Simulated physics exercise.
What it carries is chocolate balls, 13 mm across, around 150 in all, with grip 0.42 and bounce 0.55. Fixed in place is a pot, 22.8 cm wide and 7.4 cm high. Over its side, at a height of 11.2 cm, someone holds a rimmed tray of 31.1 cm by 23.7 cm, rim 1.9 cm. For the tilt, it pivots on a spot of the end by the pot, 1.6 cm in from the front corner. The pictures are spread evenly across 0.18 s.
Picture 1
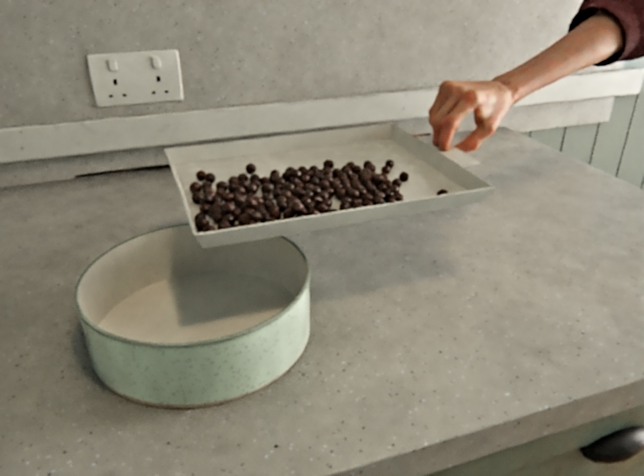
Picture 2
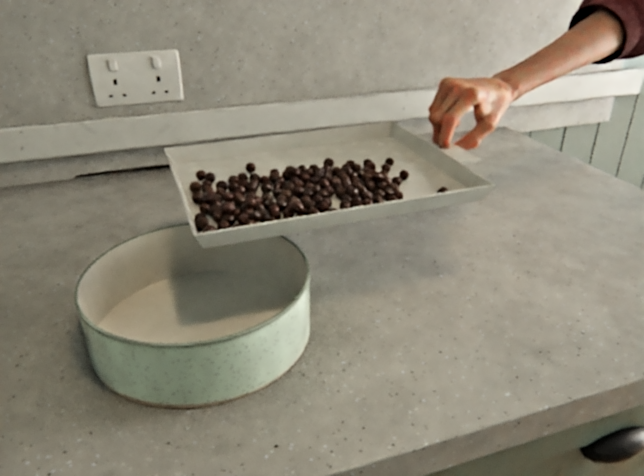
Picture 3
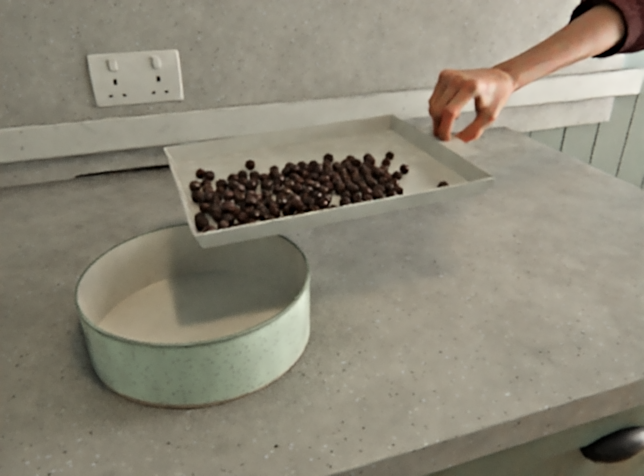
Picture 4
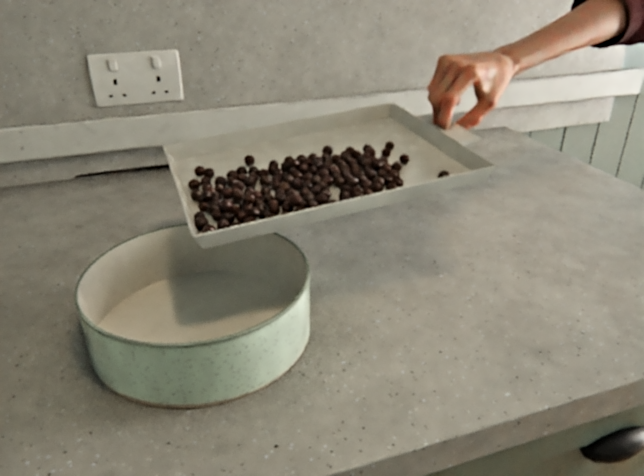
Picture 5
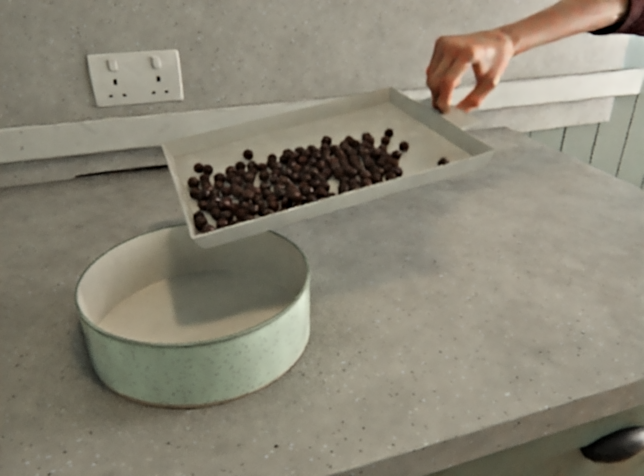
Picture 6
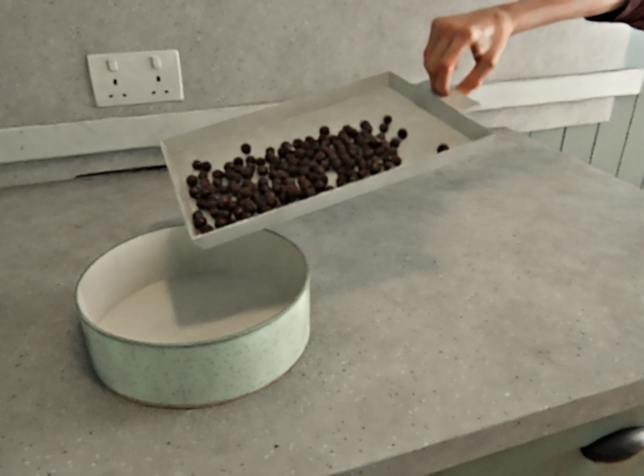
A hand gradually raises the right end of a tray of dark balls above a bowl.
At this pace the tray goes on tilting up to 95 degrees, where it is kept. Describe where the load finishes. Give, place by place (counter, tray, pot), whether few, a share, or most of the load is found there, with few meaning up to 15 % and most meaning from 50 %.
For the counter I expect few; for the left on the tray I expect few; for the pot I expect most.
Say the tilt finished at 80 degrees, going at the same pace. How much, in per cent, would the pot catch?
Share in the pot: Around 95 %.
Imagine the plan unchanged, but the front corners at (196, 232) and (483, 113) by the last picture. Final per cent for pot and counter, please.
That works out as pot 70 and counter 30.
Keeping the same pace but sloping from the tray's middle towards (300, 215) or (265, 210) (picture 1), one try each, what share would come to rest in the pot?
Estimate: Some 80 % and some 100 % respectively.
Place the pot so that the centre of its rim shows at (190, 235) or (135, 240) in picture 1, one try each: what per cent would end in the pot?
That gives roughly 60 per cent and then 70 per cent.
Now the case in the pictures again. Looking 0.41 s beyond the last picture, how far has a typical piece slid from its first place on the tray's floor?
Around 6 centimetres.
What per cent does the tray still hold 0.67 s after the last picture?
Estimate: Near 55 in a hundred.
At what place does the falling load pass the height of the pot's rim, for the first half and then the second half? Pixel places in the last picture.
I'd mark about (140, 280) for the first half, then (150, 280) for the second.
Then, 0.41 s after the last picture, tilt 53 degrees; the tray holds 100 %, the pot 0 %.
Then, 0.67 s after the last picture, tilt 78 degrees; the tray holds 55 %, the pot 25 %.
Then, 1.05 s after the last picture, tilt 95 degrees; the tray holds 0 %, the pot 95 %.
In the end, counter 5 %, tray 0 %, pot 95 %.
